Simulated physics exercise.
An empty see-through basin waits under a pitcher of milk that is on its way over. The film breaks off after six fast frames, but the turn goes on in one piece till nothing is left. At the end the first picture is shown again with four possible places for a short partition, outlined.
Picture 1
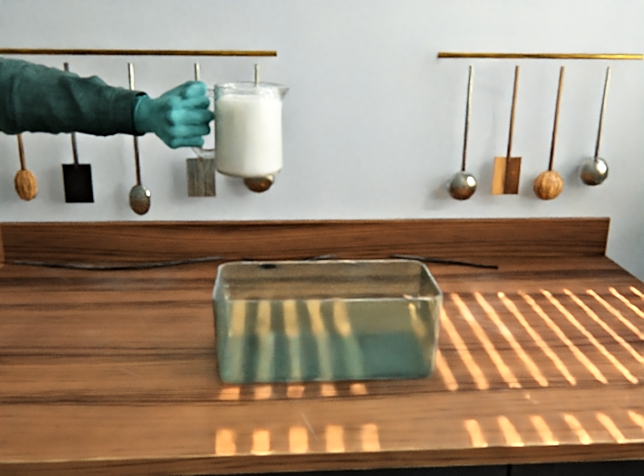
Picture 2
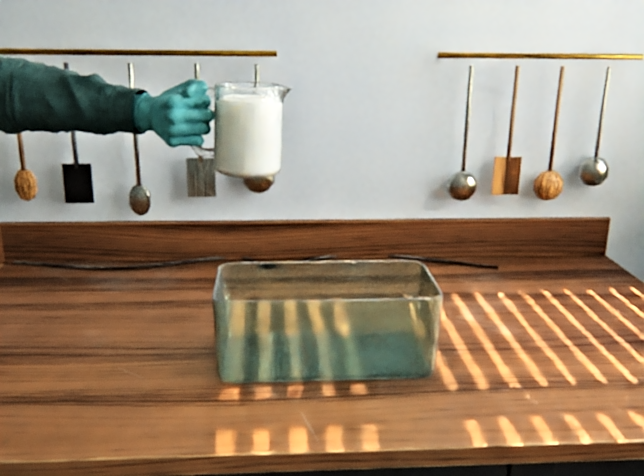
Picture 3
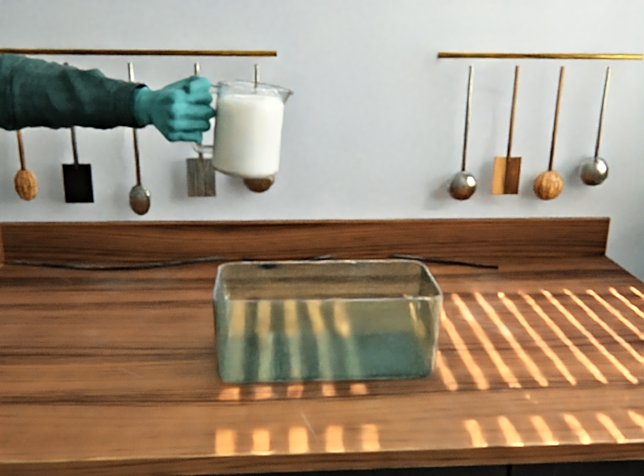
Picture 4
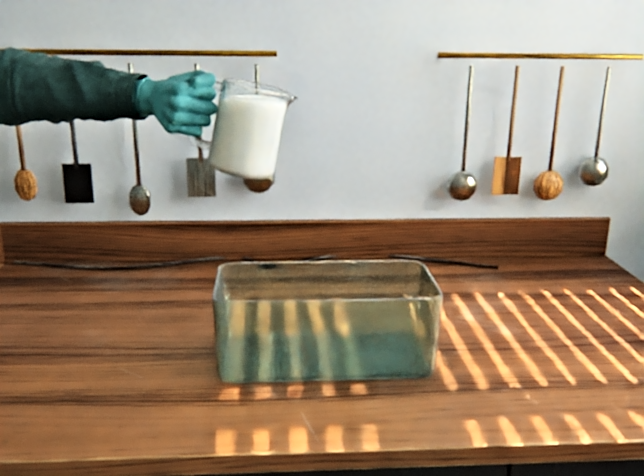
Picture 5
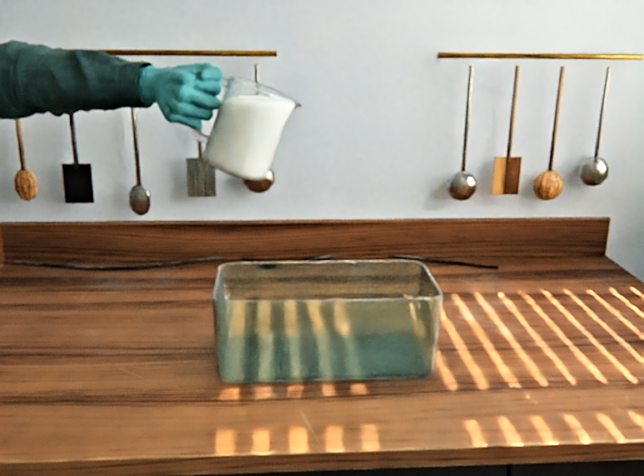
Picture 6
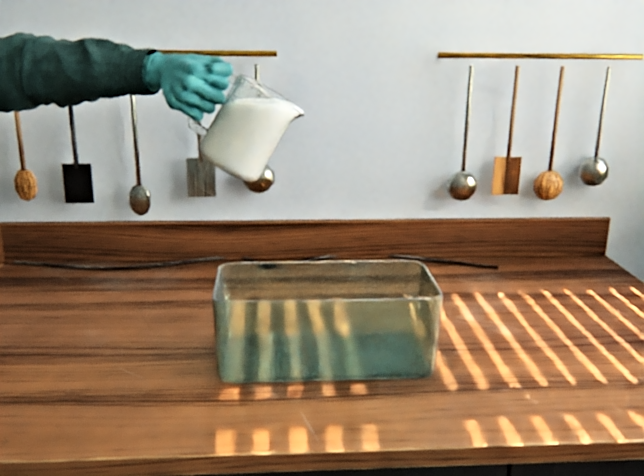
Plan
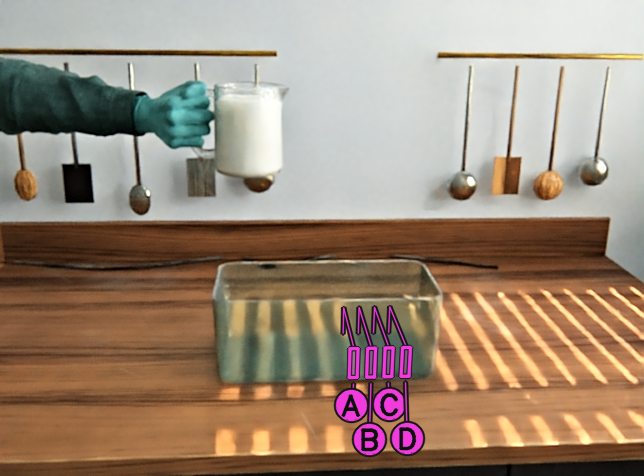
A gloved hand holding a glass pitcher of milk above a clear basin, gradually tilting it to the right.
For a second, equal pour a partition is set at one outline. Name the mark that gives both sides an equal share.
Choose B.
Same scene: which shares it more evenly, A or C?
That is position A.
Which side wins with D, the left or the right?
More ends on the left.
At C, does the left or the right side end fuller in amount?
The left one.
On the marked copy, A at (353, 383); B at (370, 383); C at (388, 382); D at (405, 382).
Choosing A, about 16 % ends left of the wall and 82 % right of it.
Choosing B, about 59 % ends left of the wall and 39 % right of it.
Choosing C, about 91 % ends left of the wall and 4 % right of it; 5 % is lost outside.
Choosing D, about 90 % ends left of the wall and 6 % right of it; 4 % is lost outside.
